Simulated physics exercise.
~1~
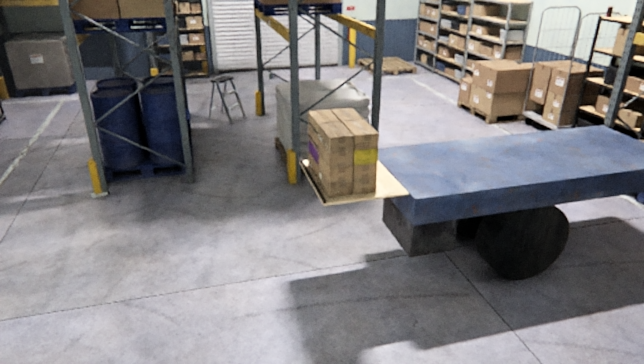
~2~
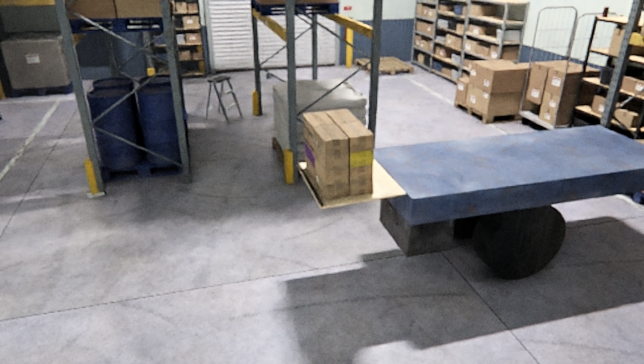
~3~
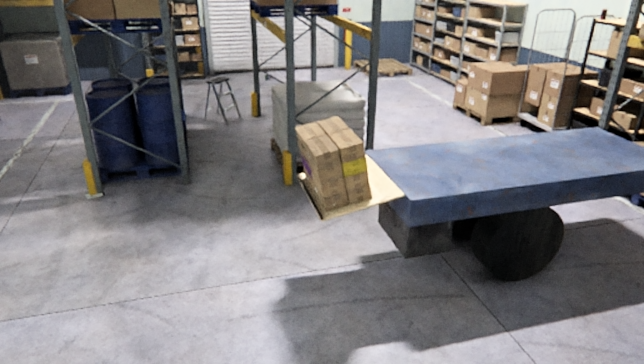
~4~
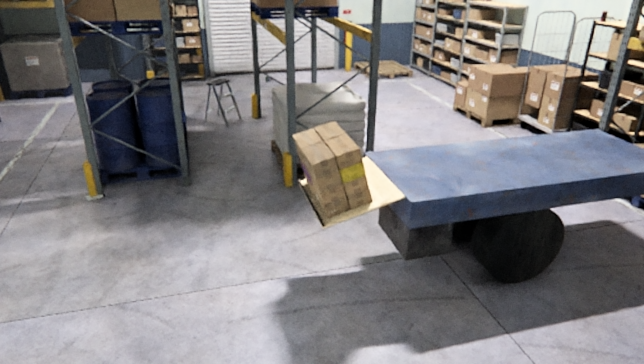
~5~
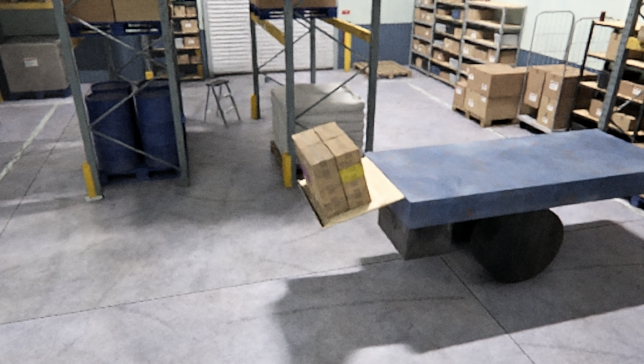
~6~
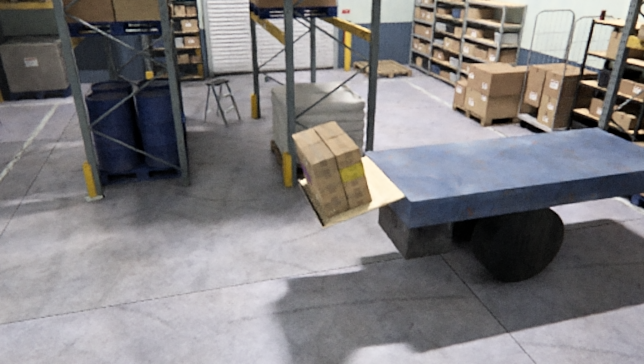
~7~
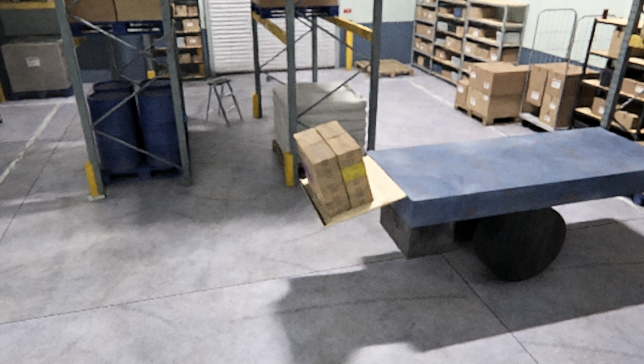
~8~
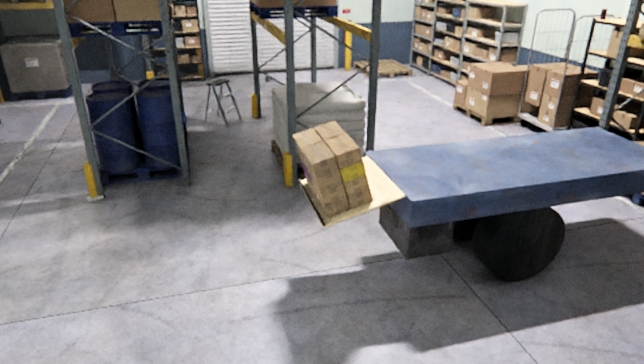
In a warehouse, a stack of brown boxes with purple and yellow marks sat on a flap at the left end of a blue flat-bed. The flap tilted down to the left, the boxes leaned with it, and they stayed together on the slope without falling.
